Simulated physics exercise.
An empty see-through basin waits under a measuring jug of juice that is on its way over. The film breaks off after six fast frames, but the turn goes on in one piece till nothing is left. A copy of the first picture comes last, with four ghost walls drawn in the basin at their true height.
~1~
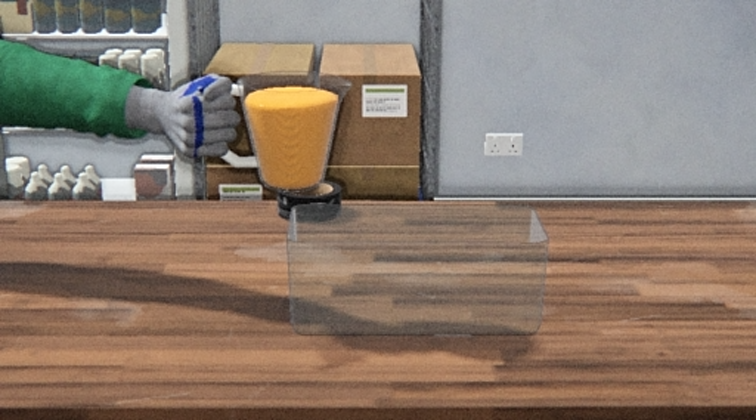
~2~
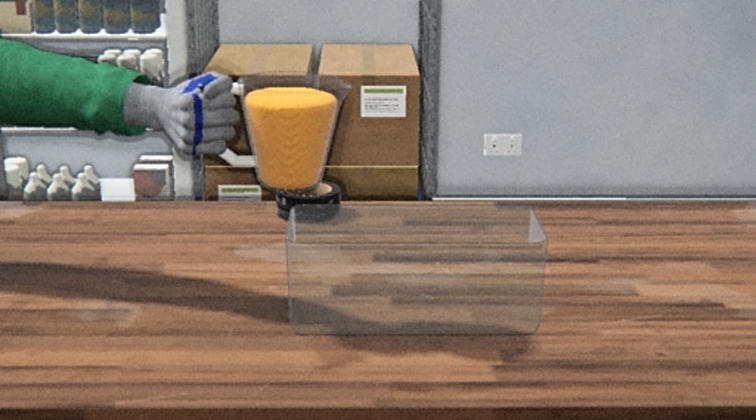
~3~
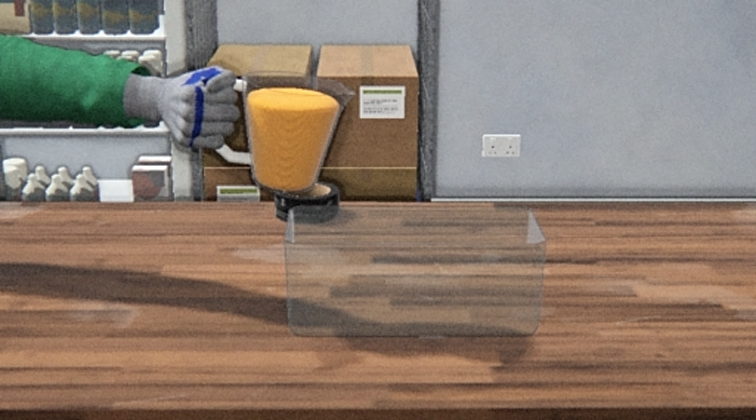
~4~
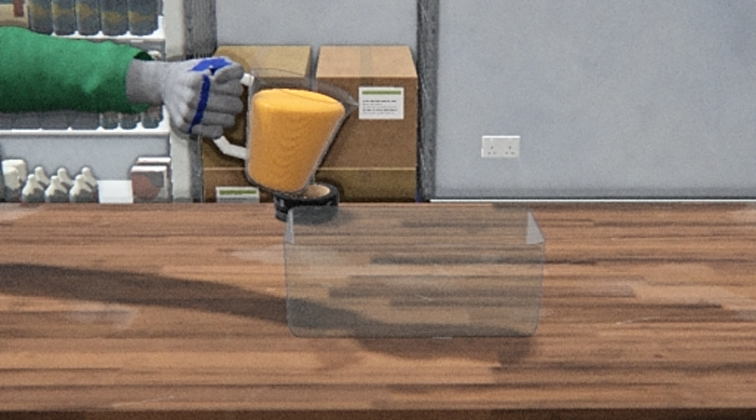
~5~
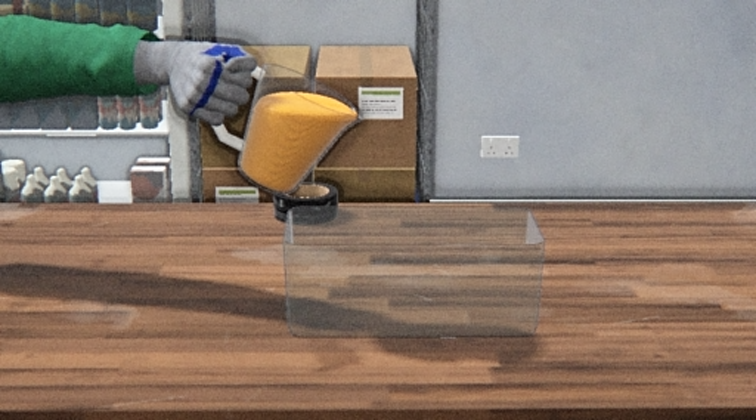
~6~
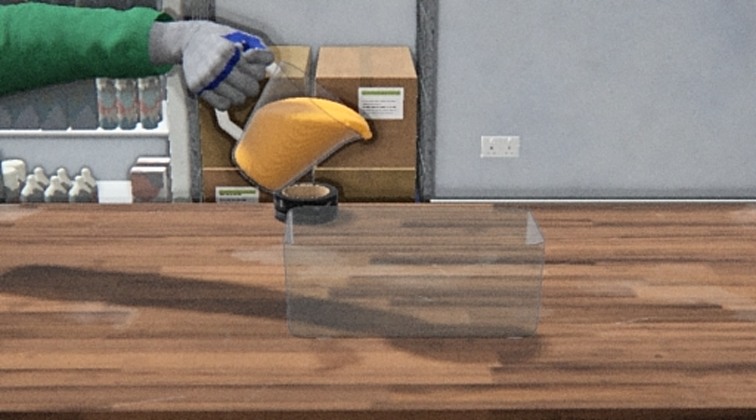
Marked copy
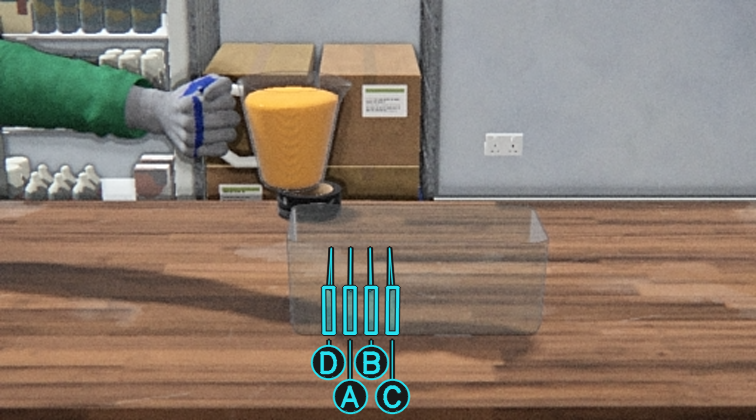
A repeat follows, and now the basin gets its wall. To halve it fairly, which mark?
Take C.
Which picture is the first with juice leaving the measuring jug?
Picture 6.
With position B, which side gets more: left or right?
More ends on the right.
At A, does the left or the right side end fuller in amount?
More ends on the right.
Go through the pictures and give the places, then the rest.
Upright, lip at (350, 84); basin from (291, 333) to (540, 332); nothing has left yet.
Upright, lip at (350, 86); nothing has left yet.
Tipped about 7°, lip at (353, 93); nothing has left yet.
Tipped about 16°, lip at (358, 104); nothing has left yet.
Tipped about 27°, lip at (362, 118); nothing has left yet.
Tipped about 40°, lip at (364, 134); juice is over the lip, down to (364, 134).
On the marked copy, A at (350, 340); B at (371, 340); C at (392, 340); D at (328, 340).
With A, about 2 % ends left of the wall and 97 % right of it.
With B, about 21 % ends left of the wall and 78 % right of it.
With C, about 54 % ends left of the wall and 45 % right of it.
With D, about 1 % ends left of the wall and 97 % right of it.
